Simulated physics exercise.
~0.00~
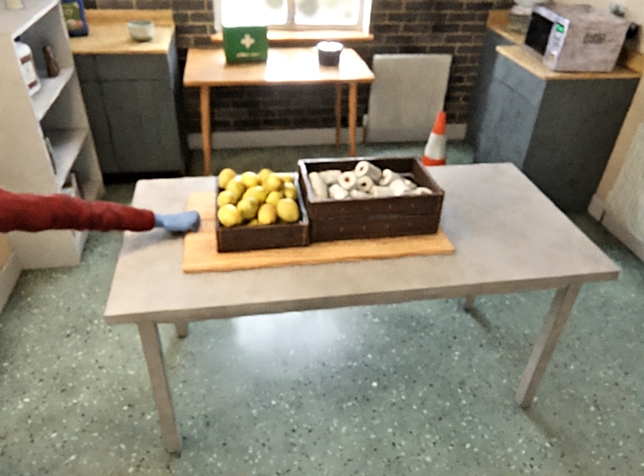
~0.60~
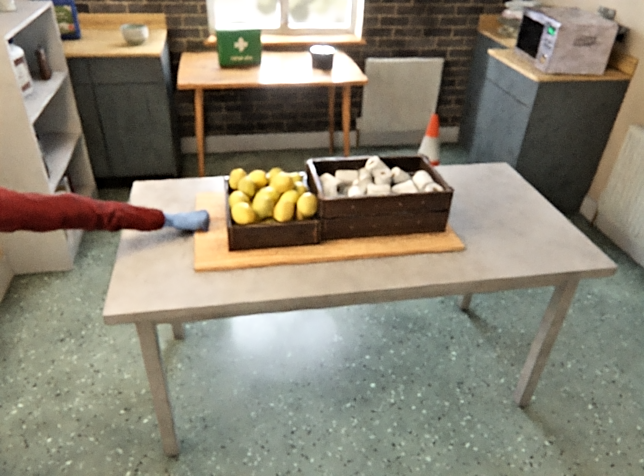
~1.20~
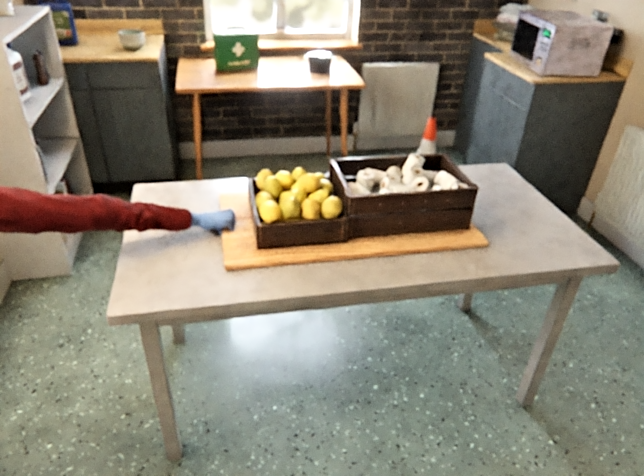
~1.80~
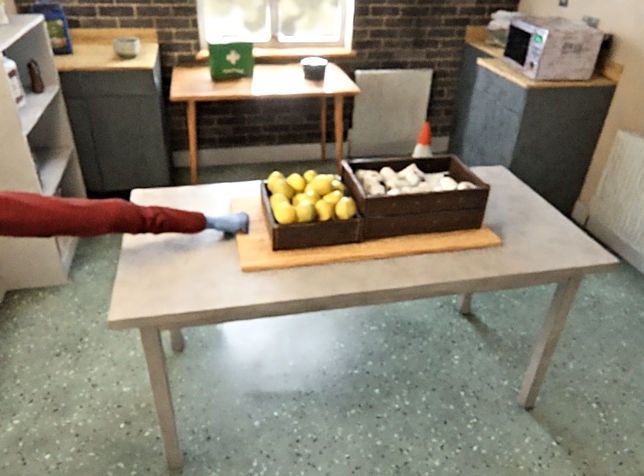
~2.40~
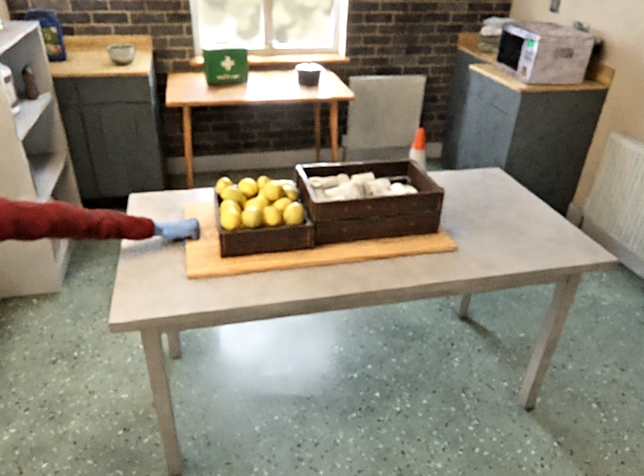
A red-sleeved arm slides a board carrying tubs of lemons and paper rolls right, then back left.
